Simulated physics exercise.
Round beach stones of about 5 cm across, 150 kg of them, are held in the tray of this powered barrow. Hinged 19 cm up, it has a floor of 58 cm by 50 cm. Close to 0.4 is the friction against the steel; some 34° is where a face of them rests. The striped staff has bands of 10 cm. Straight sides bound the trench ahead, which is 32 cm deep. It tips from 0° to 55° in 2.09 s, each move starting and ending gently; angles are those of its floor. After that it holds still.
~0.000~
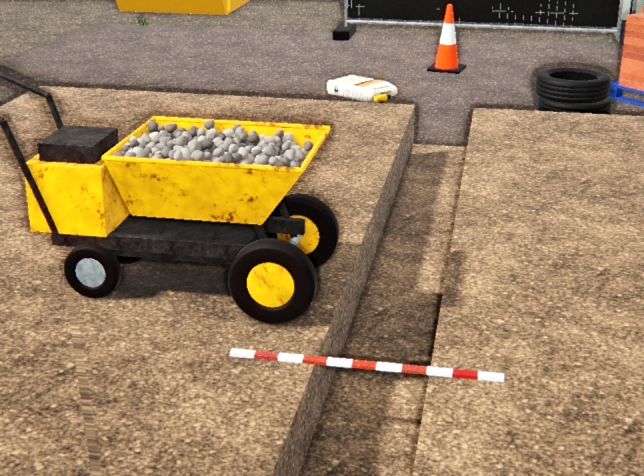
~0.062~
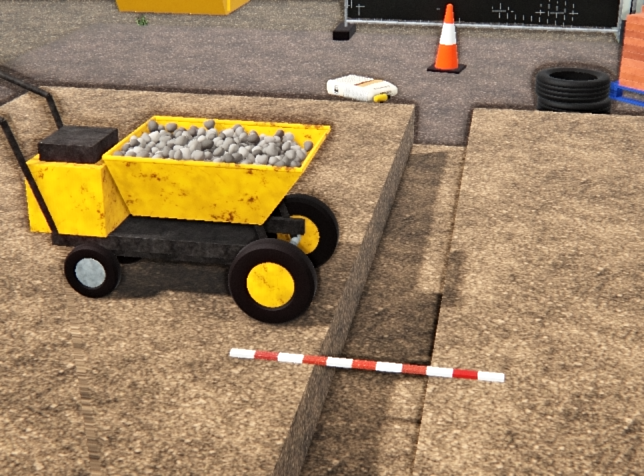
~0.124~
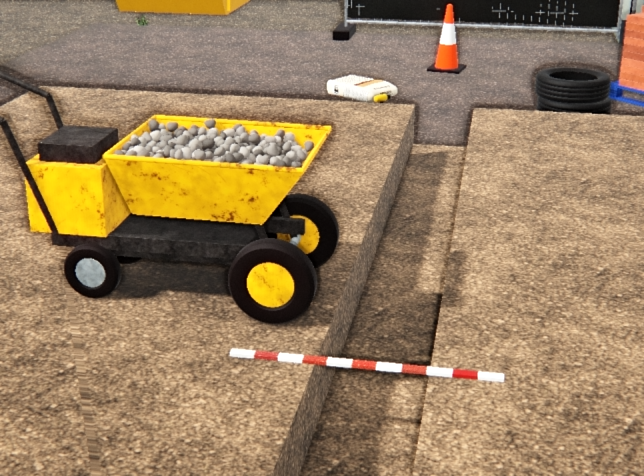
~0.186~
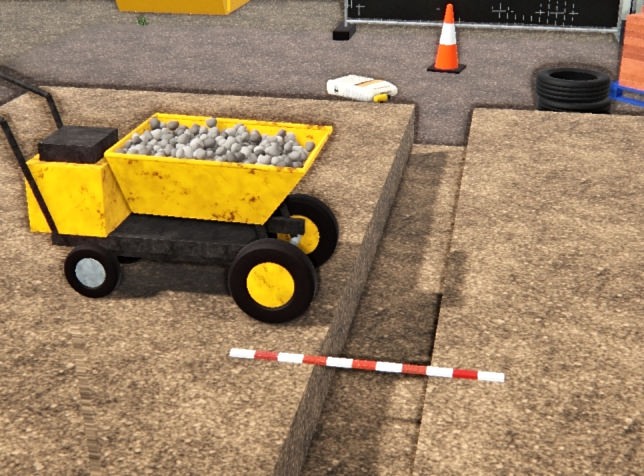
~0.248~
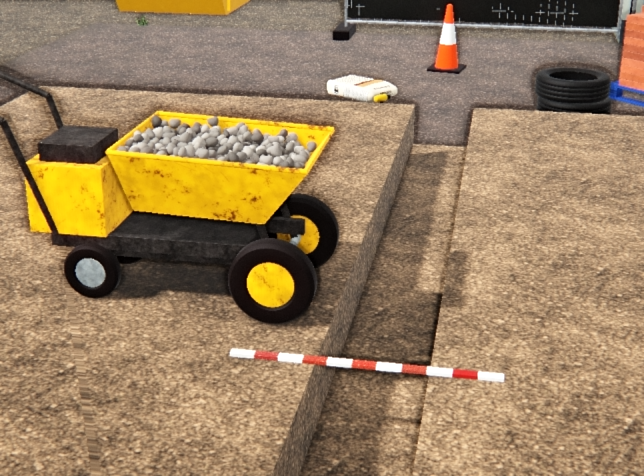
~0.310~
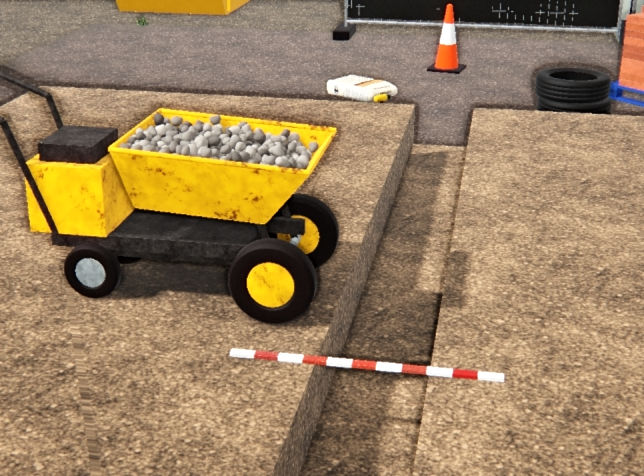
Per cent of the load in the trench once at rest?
About 49 %.
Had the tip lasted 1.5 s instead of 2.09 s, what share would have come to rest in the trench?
Probably about 40 in a hundred.
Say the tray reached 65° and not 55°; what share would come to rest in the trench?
Roughly 60 percent.
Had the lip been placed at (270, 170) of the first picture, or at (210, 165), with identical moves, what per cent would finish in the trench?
It comes to about 70 and 60 in a hundred.
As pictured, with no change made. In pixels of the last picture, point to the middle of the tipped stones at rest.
Middle at around (421, 352), I'd say.
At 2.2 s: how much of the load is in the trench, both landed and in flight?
Roughly 15% by that time.
After 1.6 s the floor is at 46°; 99 % in the tray, 1 % in the trench; the foremost stones are at (391, 218).
After 2.2 s the floor is at 55°; 71 % in the tray, 17 % in the trench, 12 % past the trench; the foremost stones are at (518, 313).
After 2.5 s the floor is at 55°; 53 % in the tray, 25 % in the trench, 22 % past the trench; the foremost stones are at (596, 310).
After 4.5 s the floor is at 55°; 28 % in the tray, 49 % in the trench, 23 % past the trench; the foremost stones are at (636, 303).
